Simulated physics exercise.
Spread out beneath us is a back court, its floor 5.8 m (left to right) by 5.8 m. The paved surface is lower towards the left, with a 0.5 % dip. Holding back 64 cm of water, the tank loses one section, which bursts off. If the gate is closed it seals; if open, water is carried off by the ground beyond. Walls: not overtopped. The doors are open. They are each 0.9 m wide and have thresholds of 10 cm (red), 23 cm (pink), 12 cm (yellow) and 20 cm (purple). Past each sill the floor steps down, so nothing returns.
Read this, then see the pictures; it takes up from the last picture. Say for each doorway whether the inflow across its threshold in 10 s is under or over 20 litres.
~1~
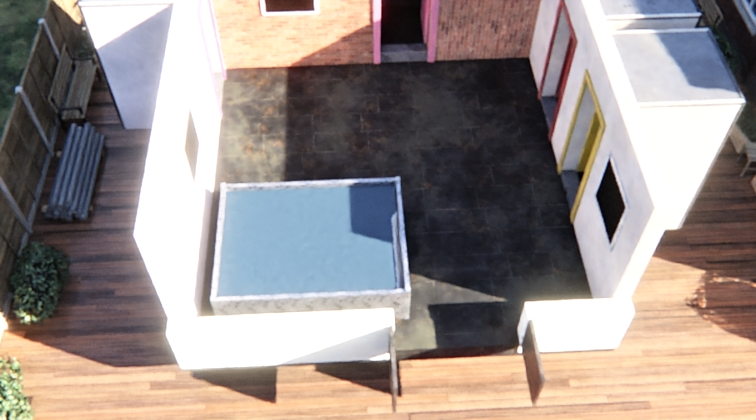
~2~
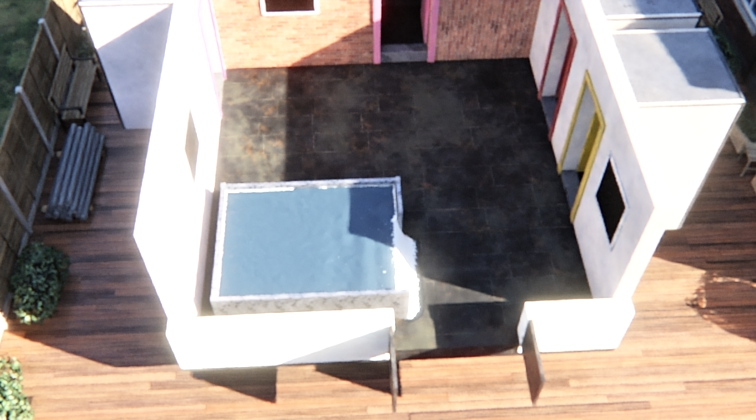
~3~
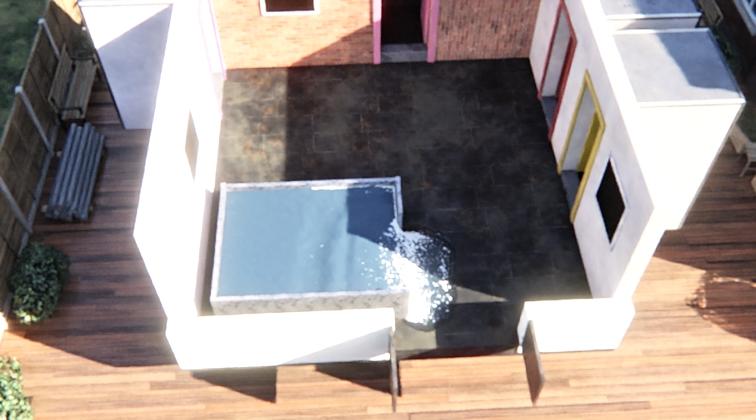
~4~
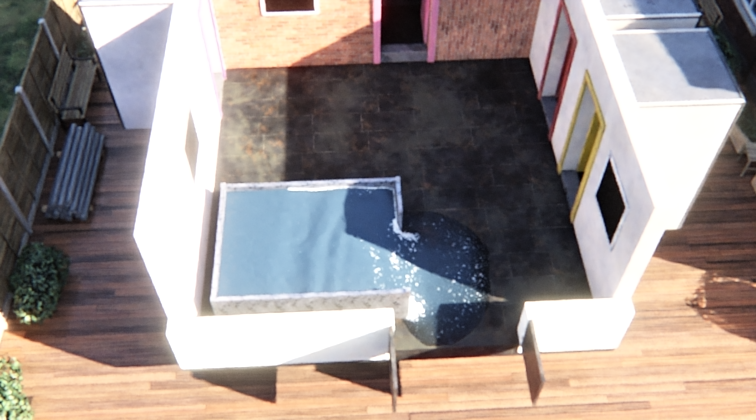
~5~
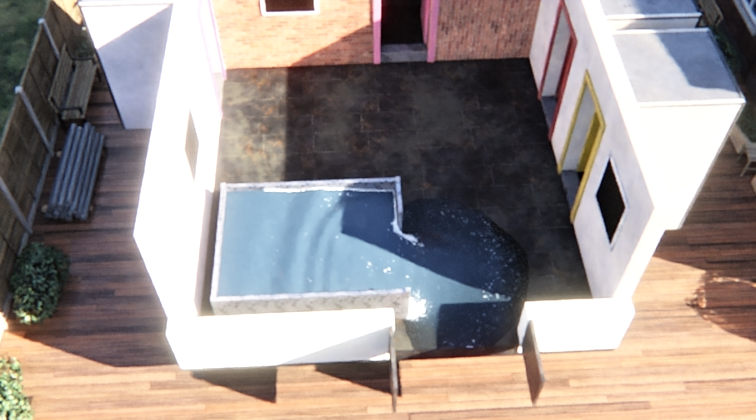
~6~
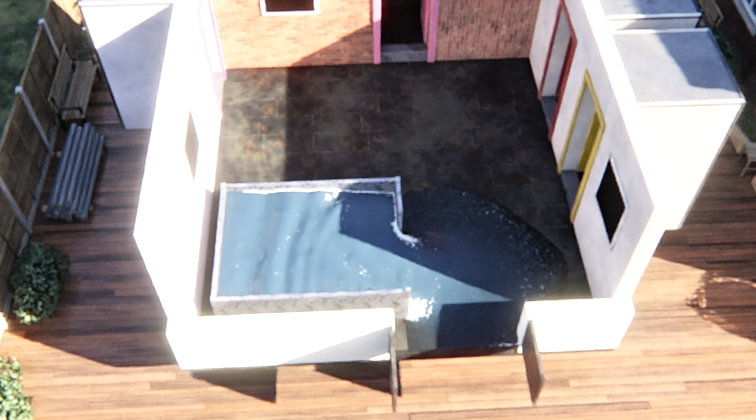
Red door: Short of the set amount, pink door: Short of the set amount, yellow door: Beyond the set amount, purple door: Short of the set amount.
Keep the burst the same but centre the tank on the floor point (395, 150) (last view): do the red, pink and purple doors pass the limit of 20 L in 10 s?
Well, against that limit, at red it's too much, at pink it's within bounds, and at purple it's within bounds.
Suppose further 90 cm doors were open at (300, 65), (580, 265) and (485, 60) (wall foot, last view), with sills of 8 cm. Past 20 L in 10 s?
In turn: Below, above, above.
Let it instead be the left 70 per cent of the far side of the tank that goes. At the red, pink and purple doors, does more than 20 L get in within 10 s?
At red the amount is higher than the mark, at pink it is beneath the mark, and at purple it is higher than the mark.
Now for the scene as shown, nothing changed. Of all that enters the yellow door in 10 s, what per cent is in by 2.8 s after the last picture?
I'd say close to 80 percent.
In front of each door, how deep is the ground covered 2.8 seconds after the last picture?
Centimetres: Red 9 / pink 0 / yellow 18 / purple 0.
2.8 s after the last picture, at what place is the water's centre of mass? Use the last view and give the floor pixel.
I'd say somewhere around (414, 240).
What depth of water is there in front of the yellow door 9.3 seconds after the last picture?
Depth: ~ 5.5 cm.
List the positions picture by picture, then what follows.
Still water, 64 cm deep, in the tank at (311, 239), in the first frame.
Water pours out at (401, 269) and has run 0.7 m, to (409, 238); typically 5 cm deep outside, 64 cm at the tank's back, in the second frame.
The front is at (436, 234), 1.0 m from the gap at (401, 269); 1.1 m2 of floor is under water; 64 cm left at the back of the tank, in the third frame.
Water pours out at (401, 270) and has run 1.3 m, to (480, 248); typically 8 cm deep outside, 64 cm at the tank's back, in the fourth frame.
Water pours out at (401, 270) and has run 1.9 m, to (521, 255); typically 6 cm deep outside, 64 cm at the tank's back, in the fifth frame.
The front is at (556, 254), 2.4 m from the gap at (401, 270); 5.1 m2 of floor is under water; 64 cm left at the back of the tank, in the sixth frame.
Then, 0.7 s after the last picture water covers 25 % of the floor and is deepest (50 cm) near (589, 325); red door not reached, pink door not reached, yellow door 17 cm at the sill, 0 L in, purple door not reached.
Then, 1.5 s after the last picture water covers 25 % of the floor and is deepest (40 cm) near (552, 327); red door 5 cm at the sill, 0 L in, pink door not reached, yellow door 21 cm at the sill, 12 L in, purple door not reached.
Then, 2.8 s after the last picture water covers 40 % of the floor and is deepest (28 cm) near (577, 326); red door 9 cm at the sill, 0 L in, pink door not reached, yellow door 18 cm at the sill, 52 L in, purple door not reached.
Then, 5.3 s after the last picture water covers 70 % of the floor and is deepest (19 cm) near (226, 69); red door 6 cm at the sill, 0 L in, pink door 13 cm at the sill, 0 L in, yellow door 12 cm at the sill, 65 L in, purple door 14 cm at the sill, 0 L in.
Then, 9.3 s after the last picture water covers 95 % of the floor and is deepest (17 cm) near (213, 196); red door 7 cm at the sill, 1 L in, pink door 8 cm at the sill, 0 L in, yellow door 5 cm at the sill, 65 L in, purple door 13 cm at the sill, 0 L in.
